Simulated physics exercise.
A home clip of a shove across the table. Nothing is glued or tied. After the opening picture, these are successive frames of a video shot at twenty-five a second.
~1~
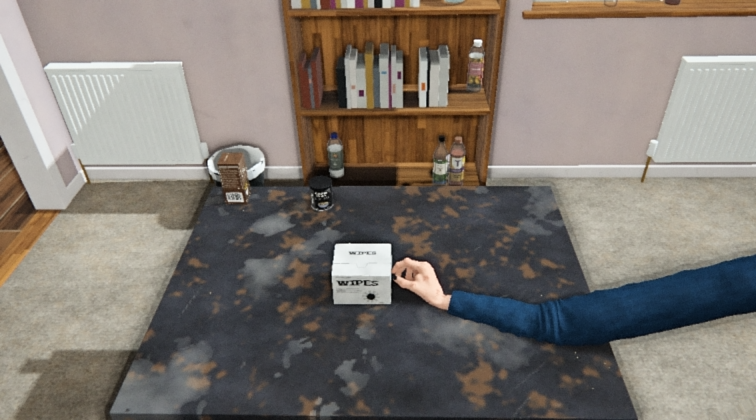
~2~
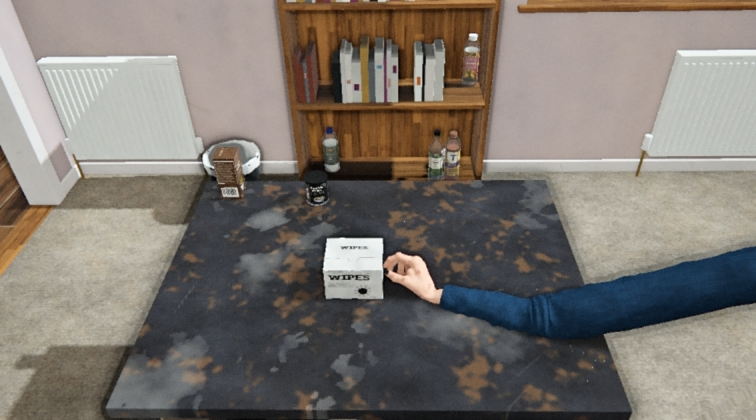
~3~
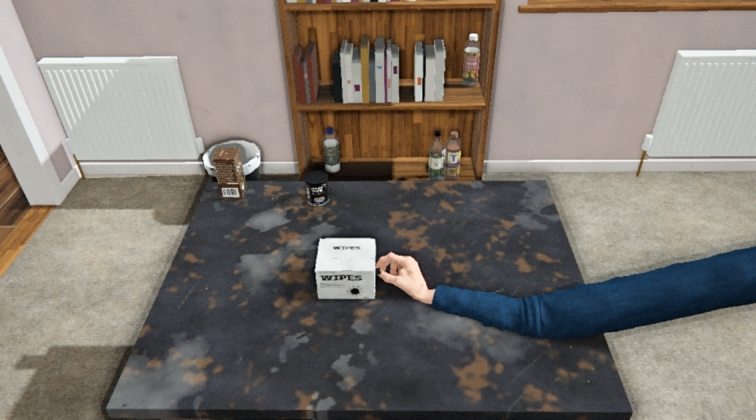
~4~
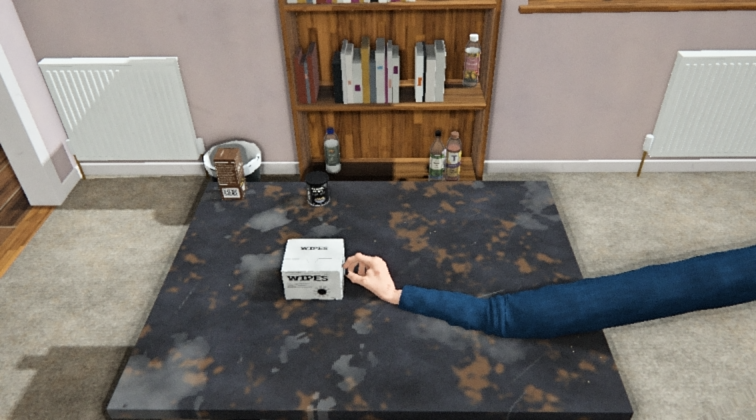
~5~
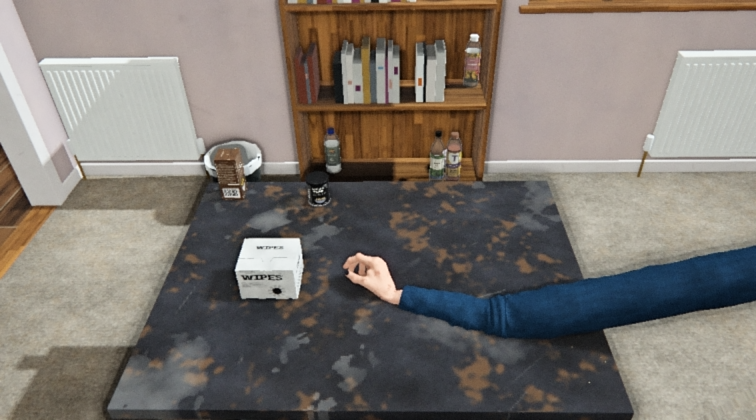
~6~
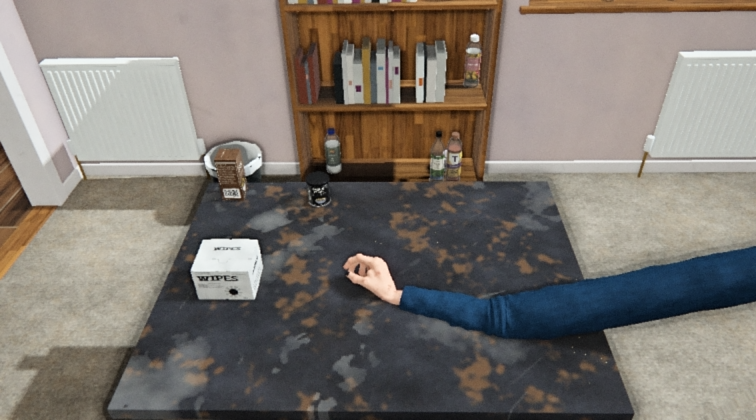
On a dark mottled table, a hand pushes a white wipes box left, then stays still as the box slides farther left.
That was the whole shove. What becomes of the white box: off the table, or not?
The white box falls off the table.
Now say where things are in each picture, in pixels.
In the first picture, under the hand; white box (363, 274).
In the second picture, under the hand; white box (355, 268).
In the third picture, under the hand; white box (347, 268).
In the fourth picture, white box (315, 269).
In the fifth picture, white box (271, 268) slid about its own width.
In the sixth picture, white box (229, 269) slid about its own width.
Then, 0.30 s after the last picture, white box now off the table.
Then, 0.50 s after the last picture, things are still on the move.
By the end, off the table, white box.
